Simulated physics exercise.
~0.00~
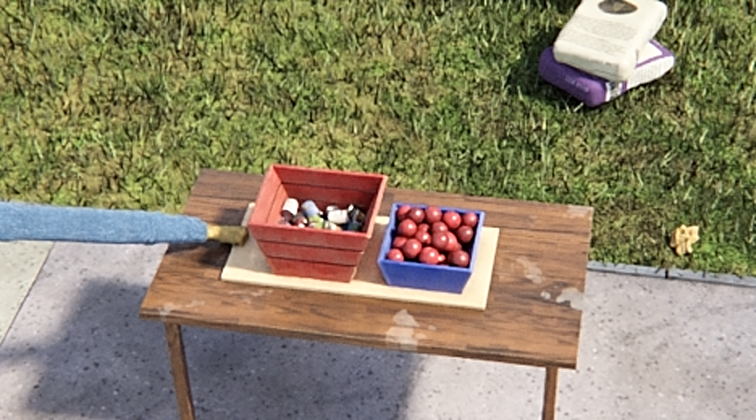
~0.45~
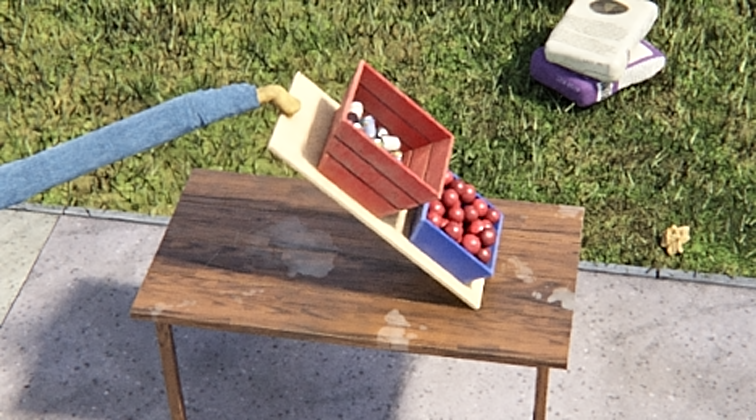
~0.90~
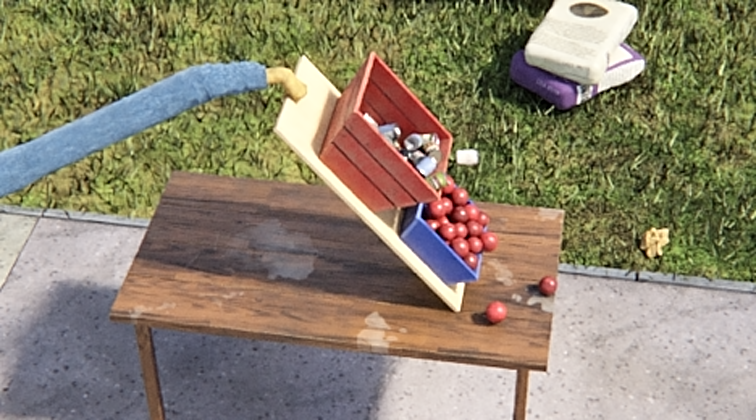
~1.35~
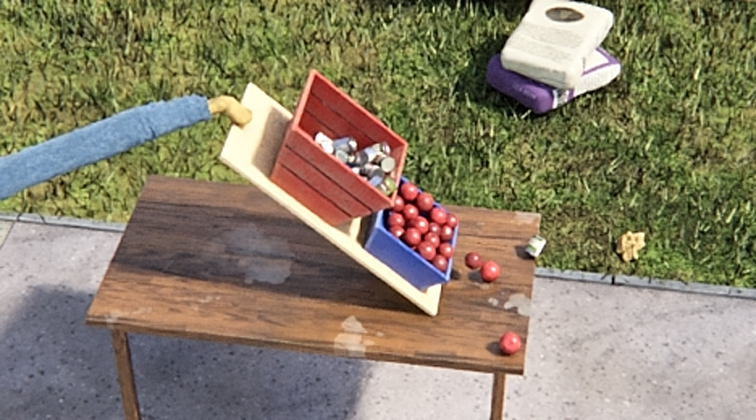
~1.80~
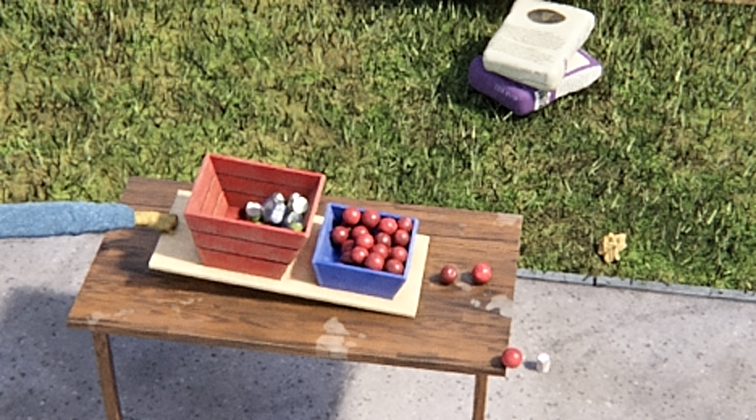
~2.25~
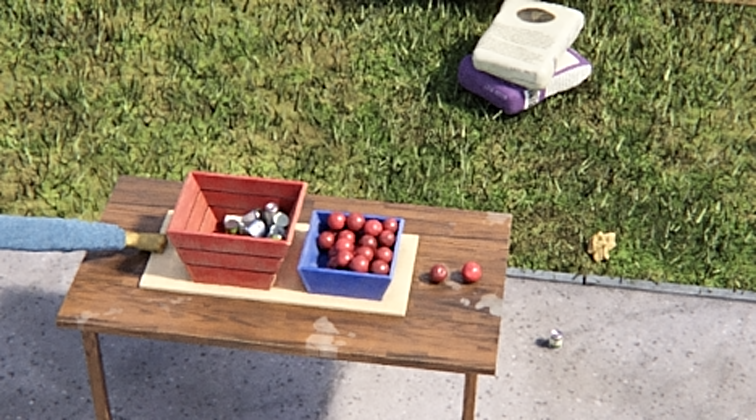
A blue arm tips a board of two trays, spilling some red balls and one tin, then lowers it flat.
